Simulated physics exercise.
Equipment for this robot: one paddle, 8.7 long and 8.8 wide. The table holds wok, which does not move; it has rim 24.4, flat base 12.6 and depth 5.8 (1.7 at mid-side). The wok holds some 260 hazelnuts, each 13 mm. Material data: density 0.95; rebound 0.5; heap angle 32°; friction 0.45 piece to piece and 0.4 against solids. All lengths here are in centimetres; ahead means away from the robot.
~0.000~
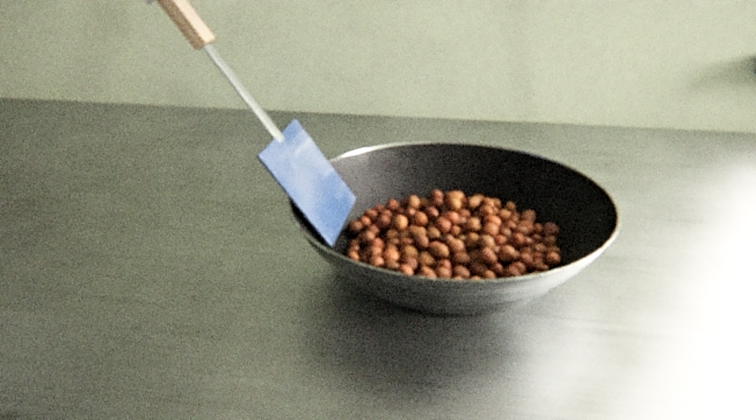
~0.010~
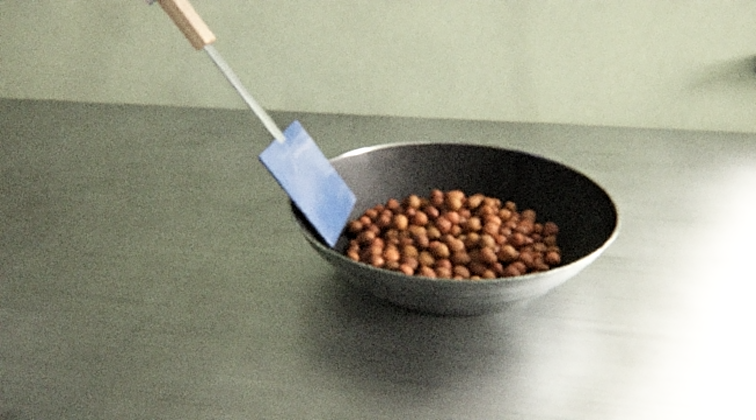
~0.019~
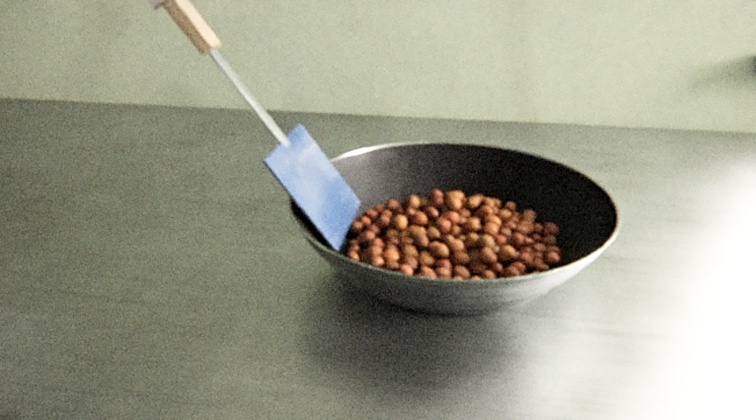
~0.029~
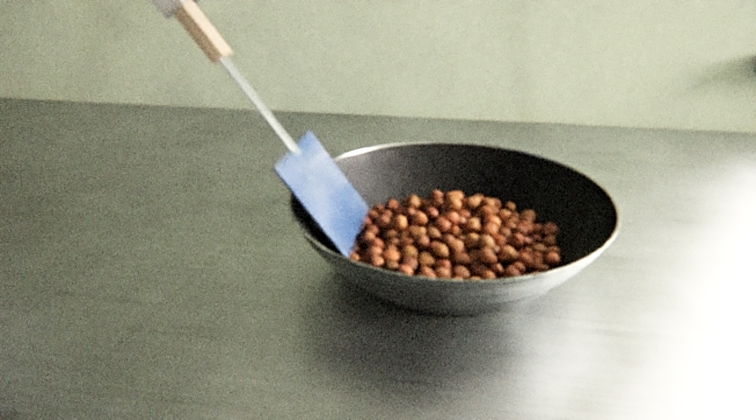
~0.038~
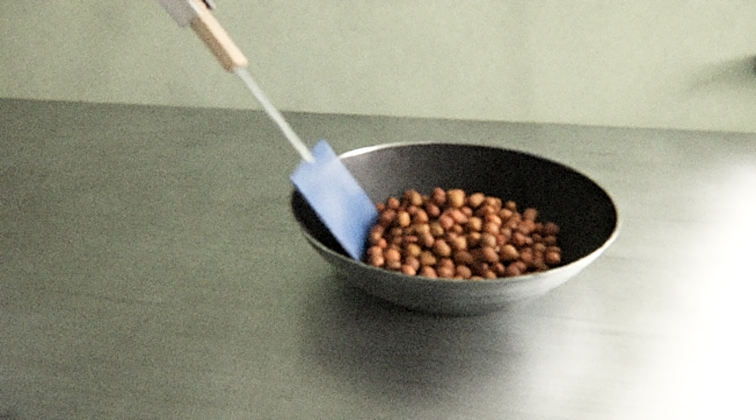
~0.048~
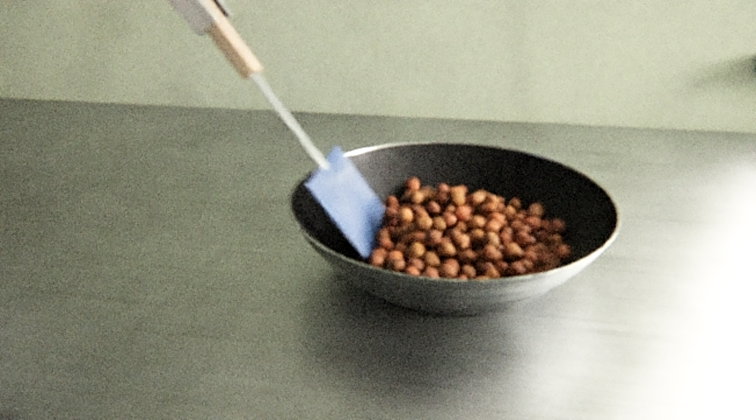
A dark grey-green tabletop against a pale green wall is seen from the front and slightly above, with a bright white glare at the lower right. A wok with a dark inside and pale outside holds a heap of reddish-brown hazelnuts, and a blue paddle with a wooden handle slants in from the upper left. The paddle slides a short way right and slightly down, nudging the nearest nuts, while the wok and camera stay still.
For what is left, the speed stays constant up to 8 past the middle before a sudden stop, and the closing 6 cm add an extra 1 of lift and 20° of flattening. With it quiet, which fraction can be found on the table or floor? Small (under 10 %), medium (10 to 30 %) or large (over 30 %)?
Large.
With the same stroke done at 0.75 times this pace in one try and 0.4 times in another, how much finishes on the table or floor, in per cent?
Estimates, in order: 40 % and 15 %.
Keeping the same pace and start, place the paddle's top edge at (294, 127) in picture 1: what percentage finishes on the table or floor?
Spill: Approx. 50 per cent.
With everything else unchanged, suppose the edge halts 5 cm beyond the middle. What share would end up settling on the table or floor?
Then roughly 10 percent would finish on the table or floor.
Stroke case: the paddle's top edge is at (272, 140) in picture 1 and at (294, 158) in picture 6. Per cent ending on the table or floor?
Around 10 per cent finishes there.
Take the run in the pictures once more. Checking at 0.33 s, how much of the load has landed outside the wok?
Roughly 20 percent.
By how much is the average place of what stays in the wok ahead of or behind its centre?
The balance point is about 3.5 cm ahead.
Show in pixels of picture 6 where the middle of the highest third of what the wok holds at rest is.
(535, 242).
After 0.08 s, sloping 54°, highest piece 6 above the table; 257 in the wok.
After 0.11 s, sloping 49°, highest piece 9 above the table; 253 in the wok, 4 on the blade or in flight.
After 0.33 s, sloping 34°, highest piece 12 above the table; 148 in the wok, 47 on the table or floor, 62 on the blade or in flight.
After 1.38 s, sloping 34°, highest piece 5 above the table; 147 in the wok, 110 on the table or floor.
In the end, 147 in the wok, 110 on the table or floor. That is 43 % on the table or floor.
